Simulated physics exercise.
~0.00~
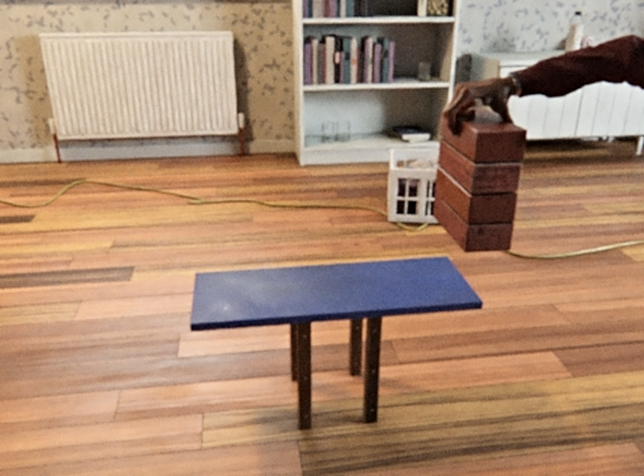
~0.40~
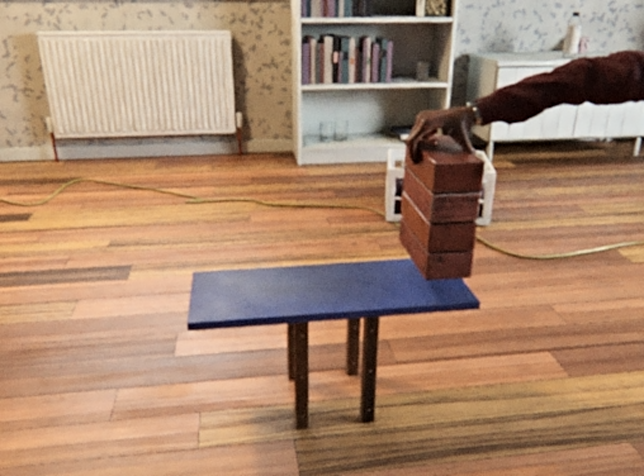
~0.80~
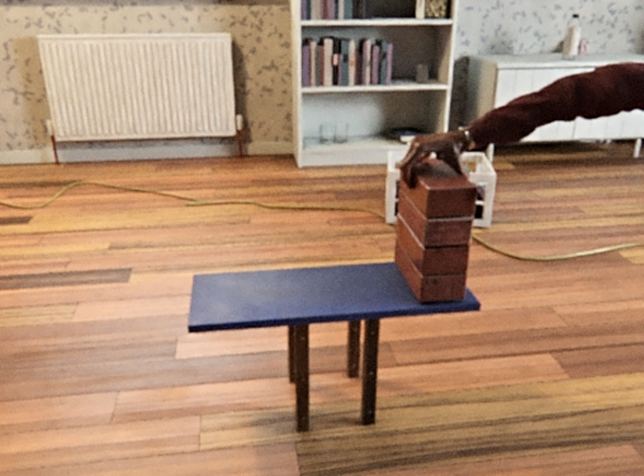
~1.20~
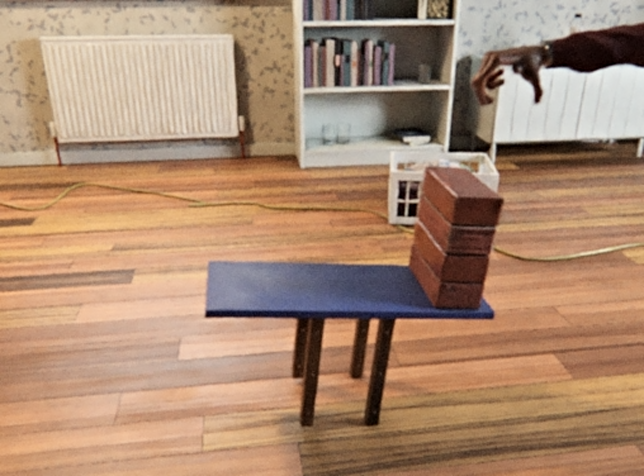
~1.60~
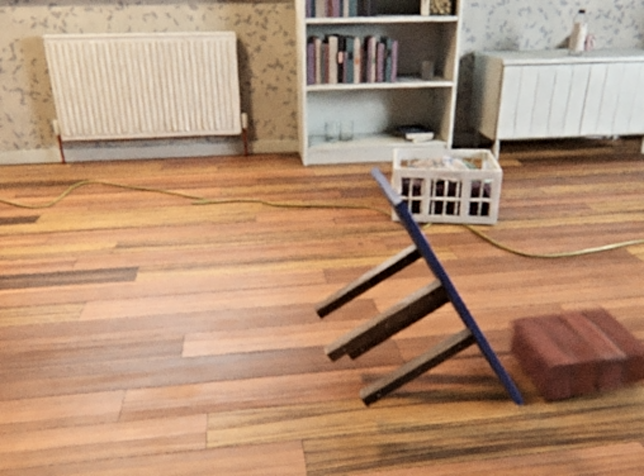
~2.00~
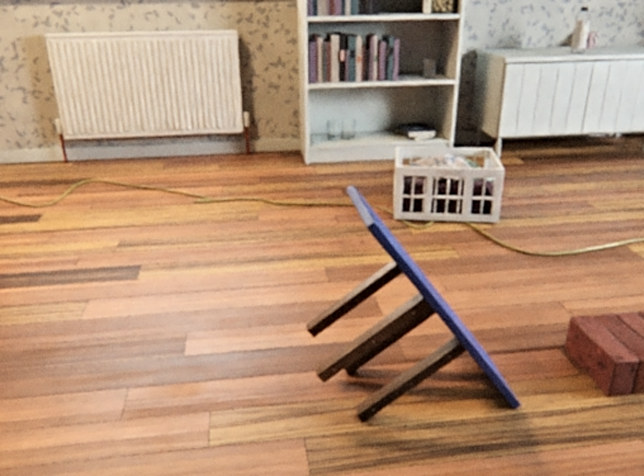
In a room with a wooden floor, a hand lowered a stack of red bricks onto the right end of a narrow blue table and let go, and the table tipped over to the right, spilling the bricks onto the floor.
